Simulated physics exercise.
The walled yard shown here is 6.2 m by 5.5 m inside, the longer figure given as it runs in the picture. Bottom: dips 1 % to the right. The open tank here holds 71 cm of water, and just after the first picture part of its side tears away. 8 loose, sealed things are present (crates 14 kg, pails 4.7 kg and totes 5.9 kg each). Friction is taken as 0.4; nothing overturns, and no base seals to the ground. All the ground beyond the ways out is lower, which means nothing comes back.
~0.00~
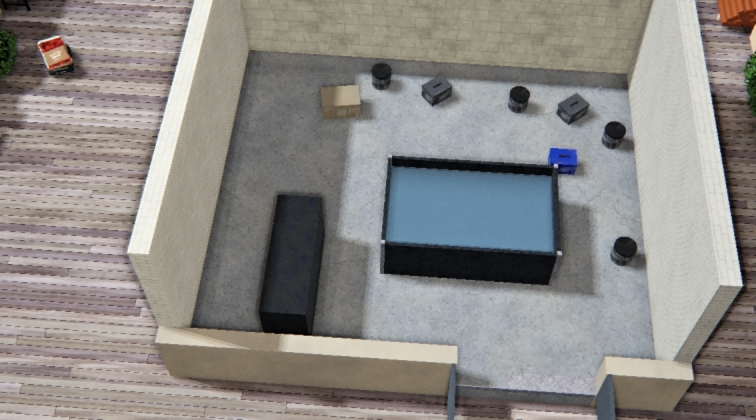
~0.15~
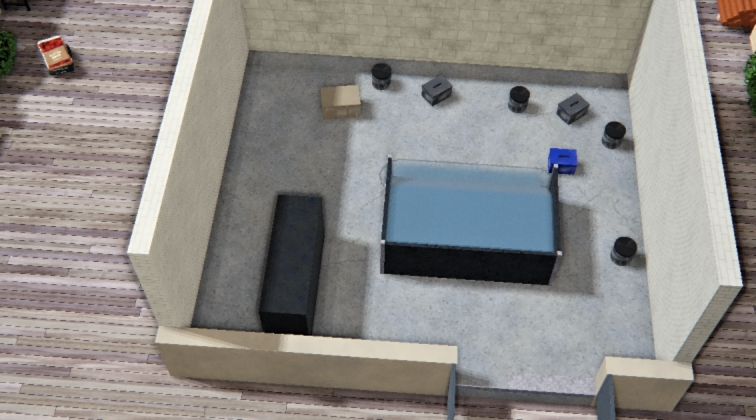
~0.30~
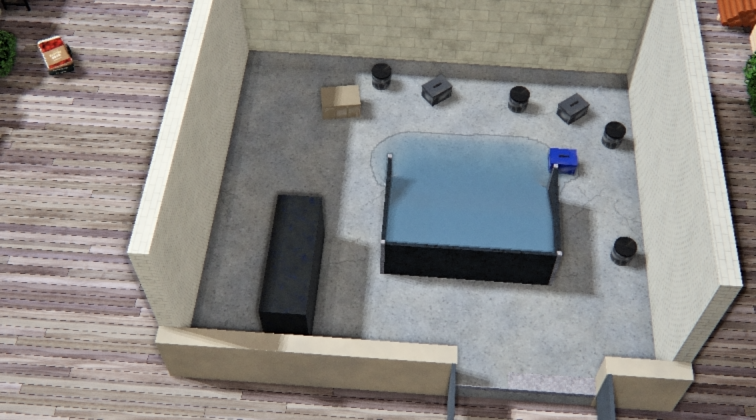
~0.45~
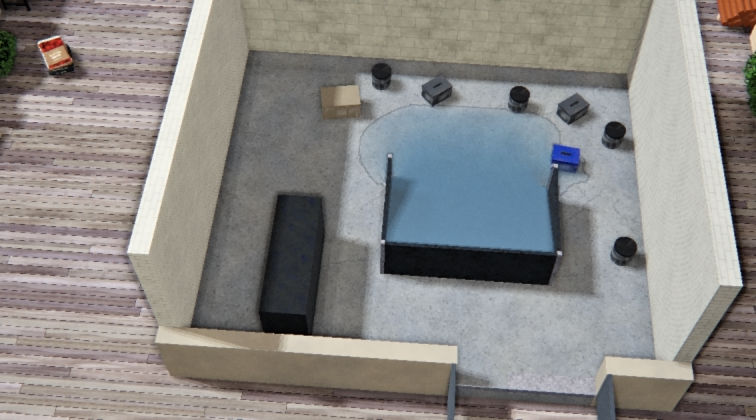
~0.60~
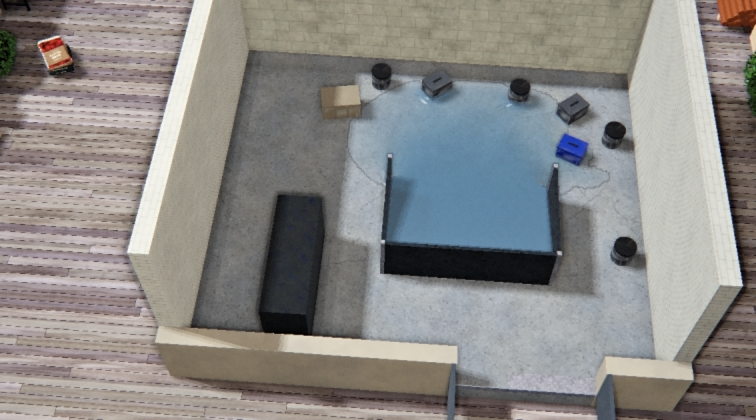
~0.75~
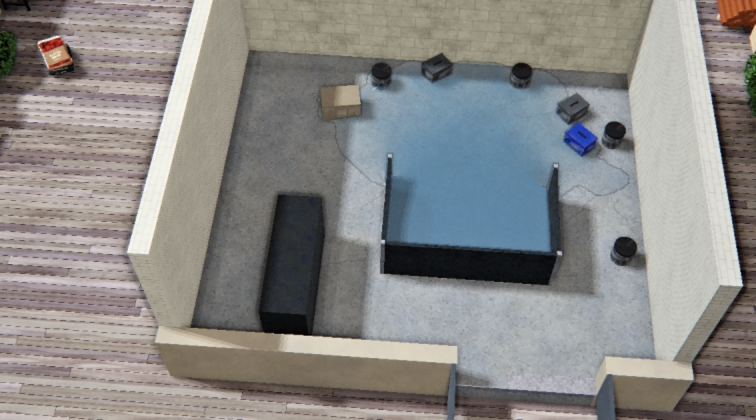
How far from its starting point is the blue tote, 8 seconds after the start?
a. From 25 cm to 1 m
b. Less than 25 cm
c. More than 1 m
c, more than 1 m.
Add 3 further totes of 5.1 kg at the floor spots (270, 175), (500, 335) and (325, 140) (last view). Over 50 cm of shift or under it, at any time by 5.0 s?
Going through them in the order asked, they come out clear of the mark, shy of the mark and clear of the mark.
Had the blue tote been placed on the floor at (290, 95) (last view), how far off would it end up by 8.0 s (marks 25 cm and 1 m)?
From that spot, it is pushed far off.
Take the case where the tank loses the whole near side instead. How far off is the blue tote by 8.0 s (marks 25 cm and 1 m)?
Outcome for the blue tote: It remains nearly still.
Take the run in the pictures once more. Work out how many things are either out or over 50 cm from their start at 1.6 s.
Tally: 6.
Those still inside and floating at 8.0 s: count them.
Total: 3.
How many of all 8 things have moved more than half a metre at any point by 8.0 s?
I make that 8.
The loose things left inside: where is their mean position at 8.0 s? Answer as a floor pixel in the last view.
Centre of the remaining things: Roughly (262, 251).
After 1.6 s the blue tote is near (618, 85), 1.7 m from its start, afloat; 0 of 8 are out; 5 afloat.
After 3.6 s the blue tote is near (574, 243), 1.5 m from its start, afloat; 0 of 8 are out; 7 afloat.
After 5.6 s the blue tote has gone out; 3 of 8 are out; 3 afloat.
After 8.0 s the blue tote has gone out; 5 of 8 are out; 3 afloat.
